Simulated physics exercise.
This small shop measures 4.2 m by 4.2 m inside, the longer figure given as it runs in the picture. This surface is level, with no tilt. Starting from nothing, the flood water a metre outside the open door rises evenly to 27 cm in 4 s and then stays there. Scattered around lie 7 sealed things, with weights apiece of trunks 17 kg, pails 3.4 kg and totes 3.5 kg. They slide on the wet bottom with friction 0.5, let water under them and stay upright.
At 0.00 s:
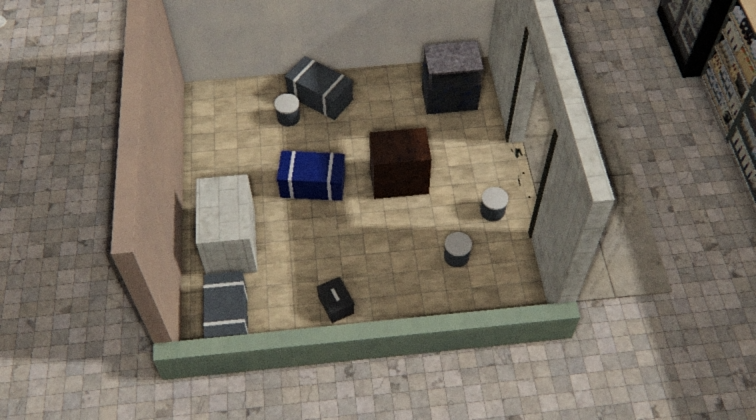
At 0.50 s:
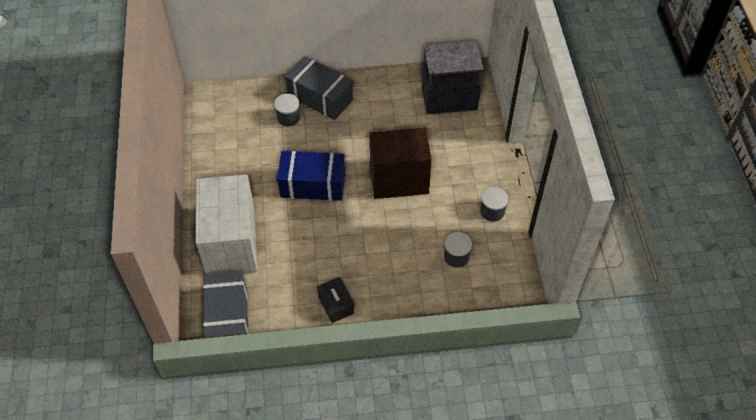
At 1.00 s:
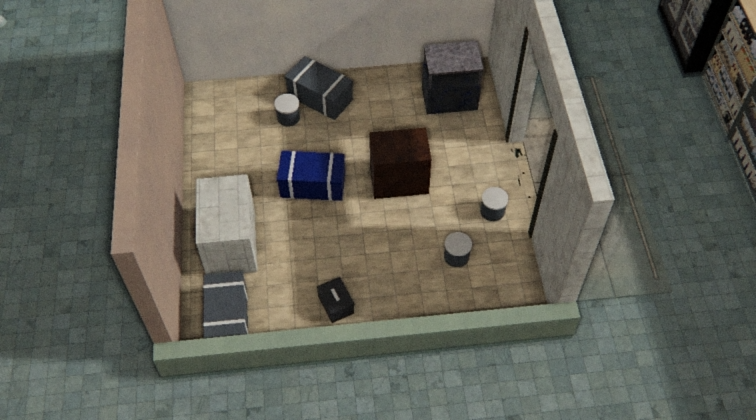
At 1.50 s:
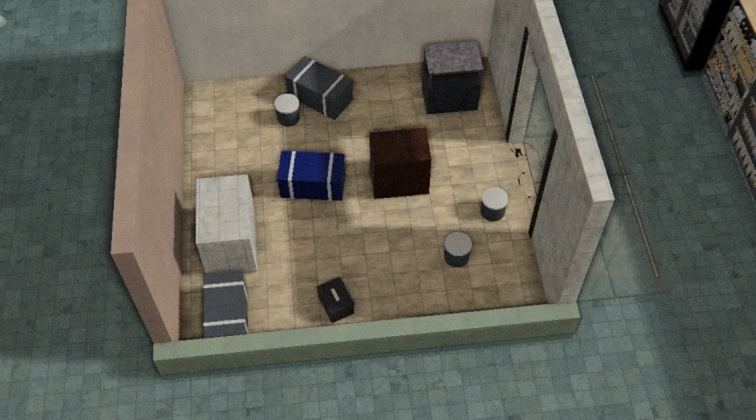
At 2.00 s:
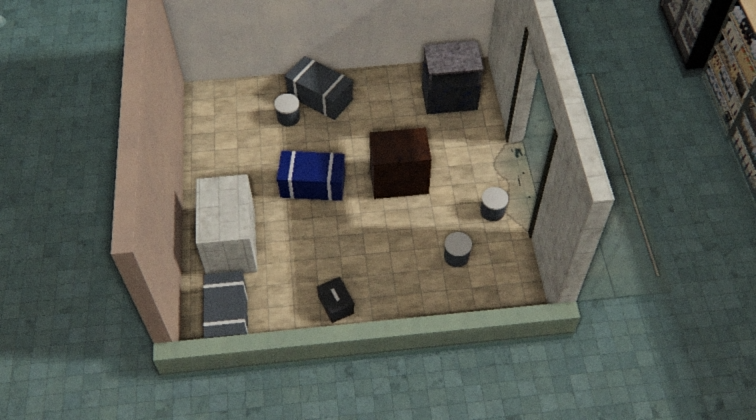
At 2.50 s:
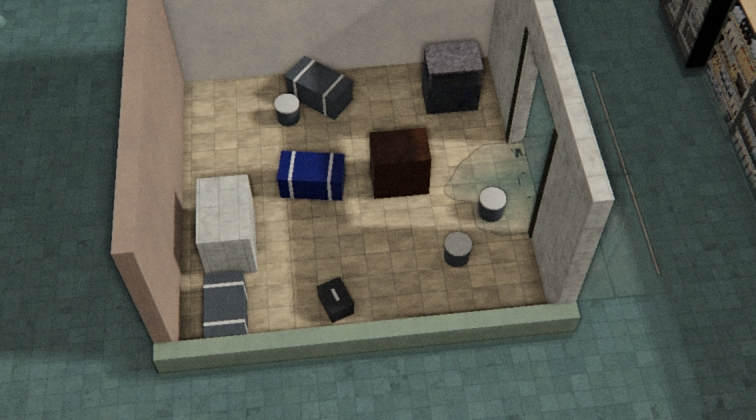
In a small open-topped shop holding trunks, boxes and pails, water covered the paving outside, then a shallow puddle crept in through the doorway on the right and spread around a pail, while nothing shifted.
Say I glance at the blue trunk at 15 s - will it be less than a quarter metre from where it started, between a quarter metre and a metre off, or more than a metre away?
The move is medium.
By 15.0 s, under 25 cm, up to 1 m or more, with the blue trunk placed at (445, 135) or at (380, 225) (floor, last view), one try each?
I'd expect it to shift slightly the first time and to get swept far off the second time.
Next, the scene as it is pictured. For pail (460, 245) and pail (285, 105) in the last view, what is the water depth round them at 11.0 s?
5 and 13 cm.
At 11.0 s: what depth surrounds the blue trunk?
Depth approx. 10 cm.
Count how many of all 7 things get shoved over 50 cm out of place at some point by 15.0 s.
The number is 6.
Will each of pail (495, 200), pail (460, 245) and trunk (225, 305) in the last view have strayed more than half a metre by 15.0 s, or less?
Above, above, below.
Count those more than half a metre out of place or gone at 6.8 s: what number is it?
The number I get is 5.
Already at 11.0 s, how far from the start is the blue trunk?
Close to 40 cm.
After 3.5 s the blue trunk is near (311, 167), 0.0 m from its start, aground; 0 afloat.
After 6.8 s the blue trunk is near (311, 167), 0.0 m from its start, aground; 4 afloat.
After 11.0 s the blue trunk is near (343, 151), 0.4 m from its start, afloat; 7 afloat.
After 15.0 s the blue trunk is near (313, 193), 0.5 m from its start, afloat; 7 afloat.
